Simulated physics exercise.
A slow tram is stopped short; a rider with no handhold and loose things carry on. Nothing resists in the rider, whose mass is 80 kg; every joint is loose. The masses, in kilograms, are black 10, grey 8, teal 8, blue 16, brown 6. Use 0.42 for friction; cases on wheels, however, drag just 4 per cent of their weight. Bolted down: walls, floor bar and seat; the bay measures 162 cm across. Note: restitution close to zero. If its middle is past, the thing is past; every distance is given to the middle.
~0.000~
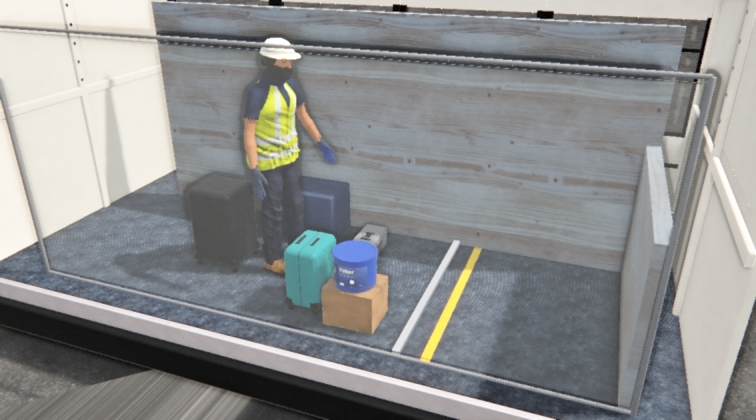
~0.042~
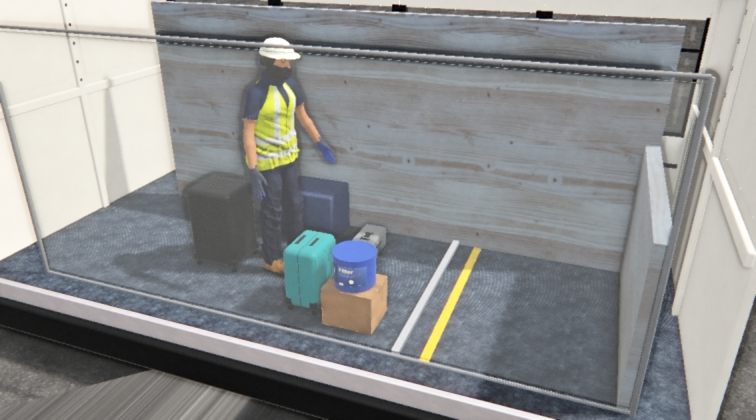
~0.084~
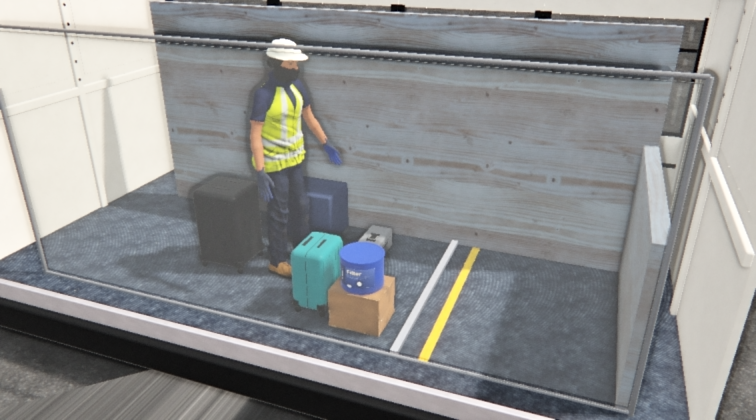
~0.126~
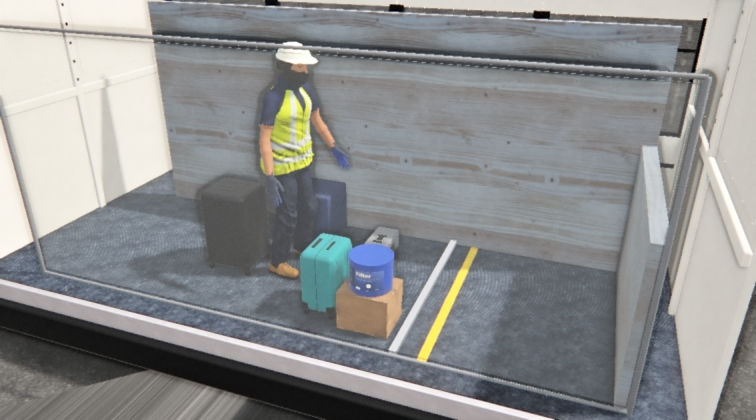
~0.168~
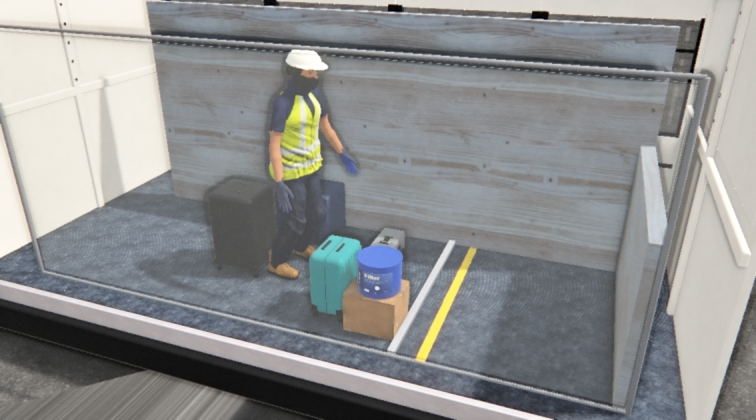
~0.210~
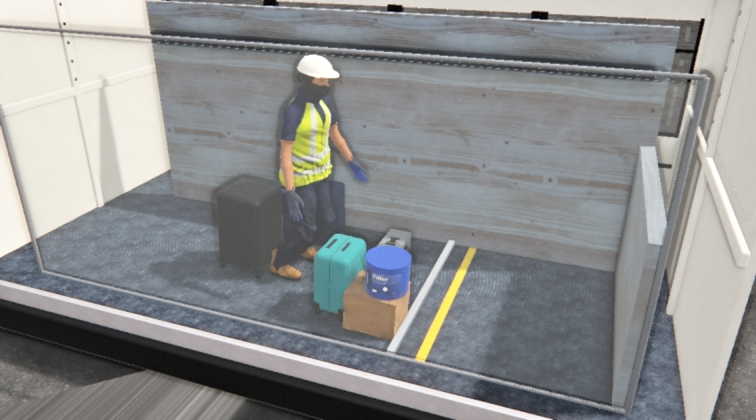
A worker in a yellow vest slides slowly right together with suitcases, a box and blue bucket.
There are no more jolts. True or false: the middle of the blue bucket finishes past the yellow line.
True.
After 0.40 s the blue bucket is 11 cm short of the yellow line, tilted 20°, near (418, 282) in the last picture's view.
After 0.65 s the blue bucket is 15 cm past the yellow line, tilted 95°, near (455, 321) in the last picture's view.
After 1.05 s the blue bucket is 27 cm past the yellow line, tilted 90°, near (472, 325) in the last picture's view; the black wheeled case 134 cm short of the yellow line, tilted 65°.
When all is still (1.9 s), black wheeled case stops short of the yellow line; grey toolbox stops short of the yellow line; teal wheeled case stops short of the yellow line; blue bucket crosses the yellow line; brown carton stops short of the yellow line; rider's hips stop short of the yellow line; rider's head crosses the yellow line.
